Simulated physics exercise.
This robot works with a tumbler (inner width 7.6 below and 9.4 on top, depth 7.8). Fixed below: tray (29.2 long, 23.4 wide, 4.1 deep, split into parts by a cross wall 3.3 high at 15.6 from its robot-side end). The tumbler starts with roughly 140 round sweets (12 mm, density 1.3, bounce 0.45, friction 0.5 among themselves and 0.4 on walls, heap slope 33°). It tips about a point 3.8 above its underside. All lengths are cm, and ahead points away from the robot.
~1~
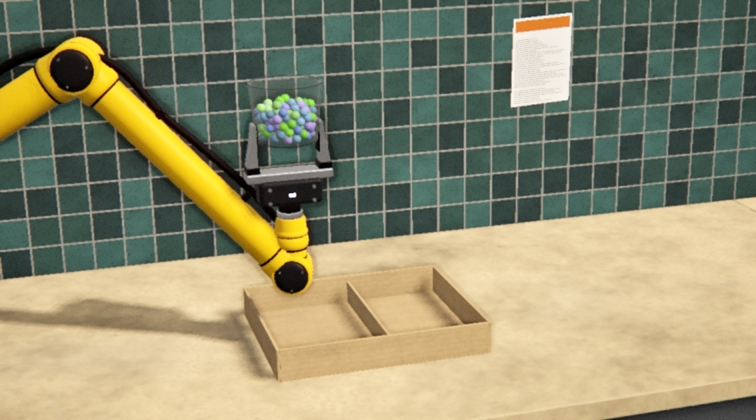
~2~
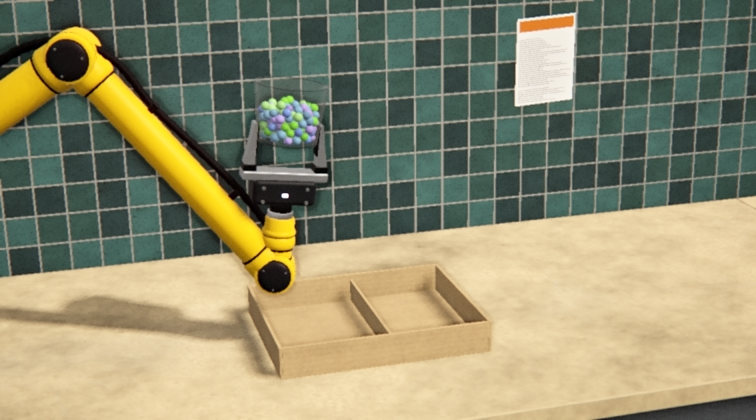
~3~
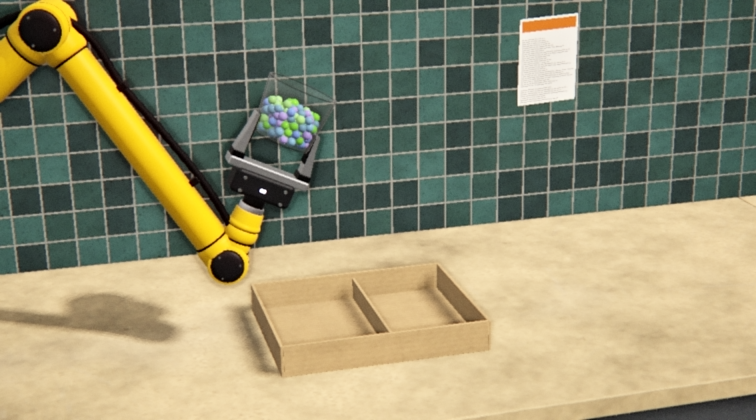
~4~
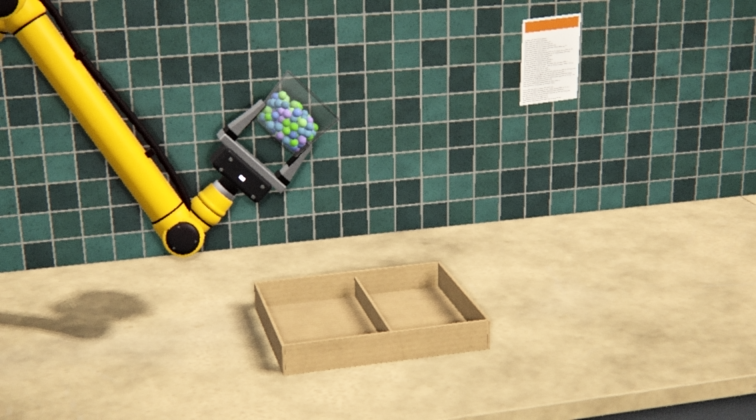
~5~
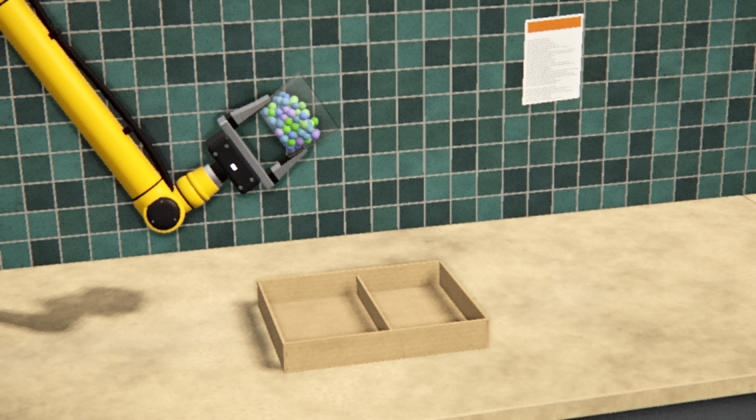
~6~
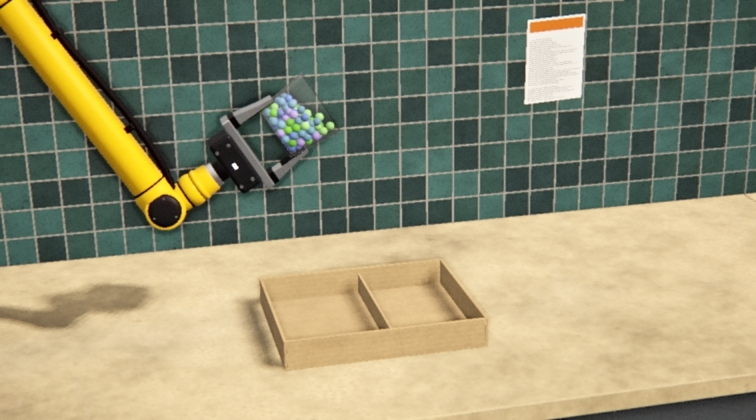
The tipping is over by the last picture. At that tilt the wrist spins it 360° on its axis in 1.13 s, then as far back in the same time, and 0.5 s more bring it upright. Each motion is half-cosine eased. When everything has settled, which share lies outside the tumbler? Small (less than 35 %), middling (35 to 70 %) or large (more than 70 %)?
Share outside the tumbler: Small (less than 35 %).
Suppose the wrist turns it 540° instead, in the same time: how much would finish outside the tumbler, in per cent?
Then about 5 per cent.
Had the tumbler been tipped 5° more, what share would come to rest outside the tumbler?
It would be near 10 per cent.
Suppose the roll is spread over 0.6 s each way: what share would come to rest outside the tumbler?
Then about 0 per cent.
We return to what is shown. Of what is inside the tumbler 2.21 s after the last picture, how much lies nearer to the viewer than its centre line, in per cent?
About 65 per cent.
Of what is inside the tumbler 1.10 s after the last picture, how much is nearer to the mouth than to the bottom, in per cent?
Some 35 per cent.
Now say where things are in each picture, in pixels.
The first frame shows the tumbler middle at (286, 112), upright; upper third of the load around (285, 109), from x 260 to 315, top at y 100; 142 in the tumbler.
The second frame shows the tumbler middle at (289, 114), tipped 7°; upper third of the load around (287, 109), from x 260 to 315, top at y 100.
The third frame shows the tumbler middle at (291, 115), tipped 26°; upper third of the load around (282, 111), from x 260 to 315, top at y 100.
The fourth frame shows the tumbler middle at (293, 117), tipped 46°; upper third of the load around (281, 110), from x 260 to 315, top at y 95.
The fifth frame shows the tumbler middle at (295, 118), tipped 58°; upper third of the load around (285, 110), from x 265 to 315, top at y 95.
The sixth frame shows the tumbler middle at (297, 118), tipped 59°; upper third of the load around (286, 112), from x 265 to 330, top at y 100; 142 in the tumbler.
Then, 1.10 s on, tipped 59°, highest piece 35 above the table; 140 in the tumbler, 2 in flight or on a rim.
Then, 2.21 s on, tipped 59°, highest piece 36 above the table; 133 in the tumbler, 5 in the far-side part, 2 in the robot-side part, 2 in flight or on a rim.
Then, 2.96 s on, upright, highest piece 37 above the table; 133 in the tumbler, 6 in the far-side part, 3 in the robot-side part.
Then, 3.66 s on, upright, highest piece 37 above the table; 133 in the tumbler, 6 in the far-side part, 3 in the robot-side part.
In the end, 133 in the tumbler, 6 in the far-side part, 3 in the robot-side part. That is 6 % outside the tumbler.
